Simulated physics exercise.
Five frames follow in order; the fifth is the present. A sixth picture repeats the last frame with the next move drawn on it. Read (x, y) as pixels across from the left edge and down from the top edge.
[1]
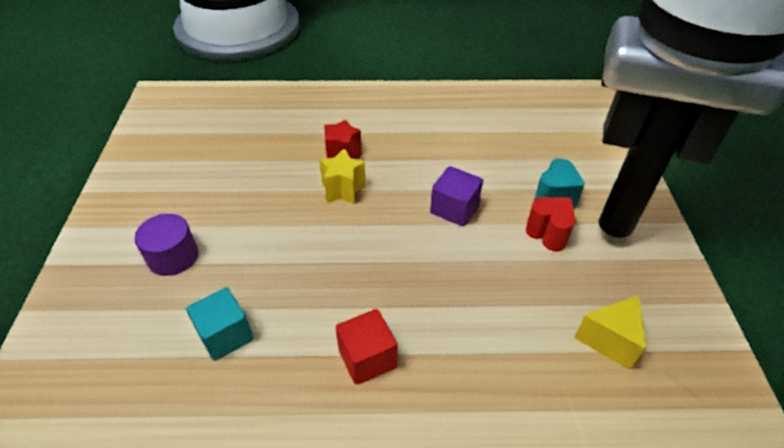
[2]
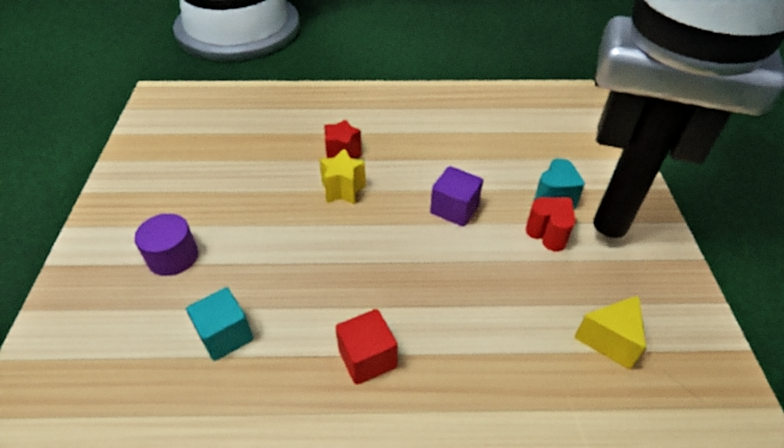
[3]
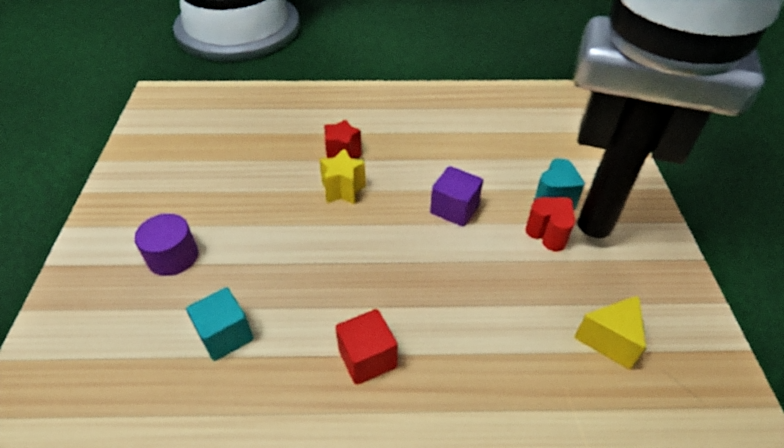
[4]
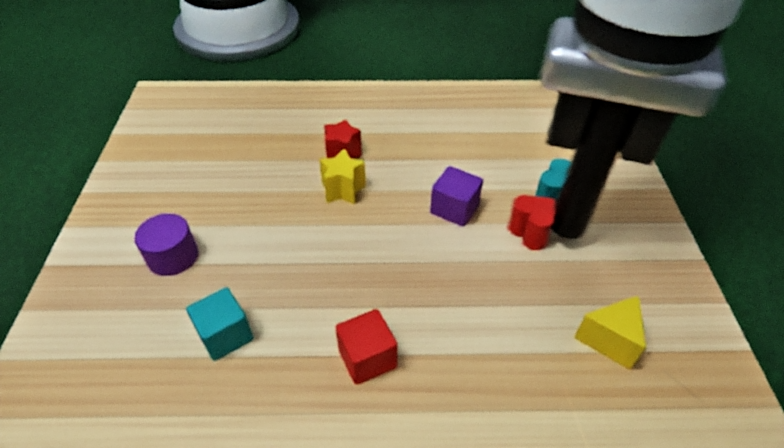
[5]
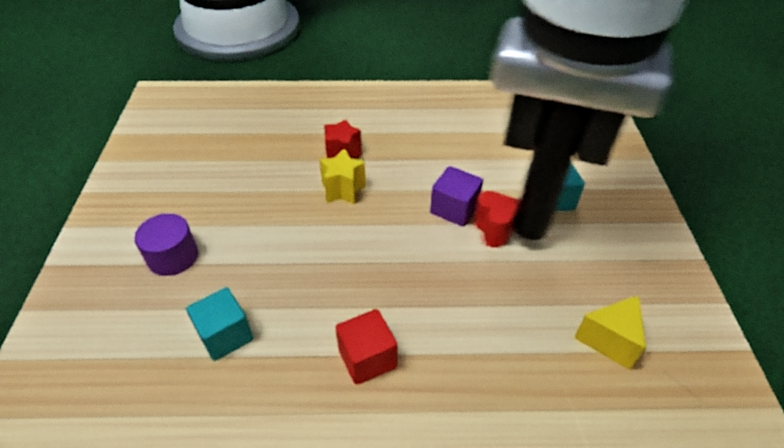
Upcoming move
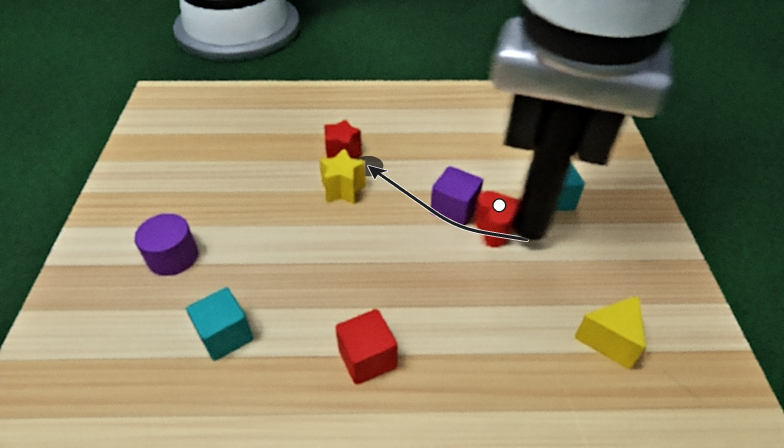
At the start, colored blocks lie scattered on a wooden board, with a black rod on a robotic arm standing right of a red heart-shaped block. The rod moves left to the heart, then pushes it left, away from the teal block, until it sits close beside the purple block.
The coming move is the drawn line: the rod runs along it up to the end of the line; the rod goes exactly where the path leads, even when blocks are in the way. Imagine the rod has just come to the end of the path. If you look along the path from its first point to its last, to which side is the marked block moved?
Left side.
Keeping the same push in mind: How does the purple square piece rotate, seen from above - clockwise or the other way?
It rotates clockwise.
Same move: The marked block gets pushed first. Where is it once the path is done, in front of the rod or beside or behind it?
The rod no longer has it in front.
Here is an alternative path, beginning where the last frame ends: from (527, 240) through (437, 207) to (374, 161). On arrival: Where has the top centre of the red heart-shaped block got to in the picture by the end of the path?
Its top face will be centred at roughly (404, 191).
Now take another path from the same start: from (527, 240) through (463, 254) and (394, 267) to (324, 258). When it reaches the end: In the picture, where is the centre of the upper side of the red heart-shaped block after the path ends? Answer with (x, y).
The top centre is at (448, 206).
The drawn path runs from (527, 240) through (461, 227) and (411, 196) to (368, 166); the dot is on the red heart-shaped block.
The first path, step by step. One third of the way, rod at (462, 214); purple square piece at (425, 170), turned 65° clockwise; red heart-shaped block at (430, 196), turned 20° anticlockwise.
Two thirds of the way, rod at (411, 183); purple square piece at (392, 145), turned 75° clockwise; red heart-shaped block at (390, 188), turned 80° anticlockwise.
At the end, rod at (368, 154); red star at (331, 125), turned 50° anticlockwise; yellow star not moved; purple square piece at (368, 116), turned 115° clockwise; red heart-shaped block at (390, 188), turned 80° anticlockwise.
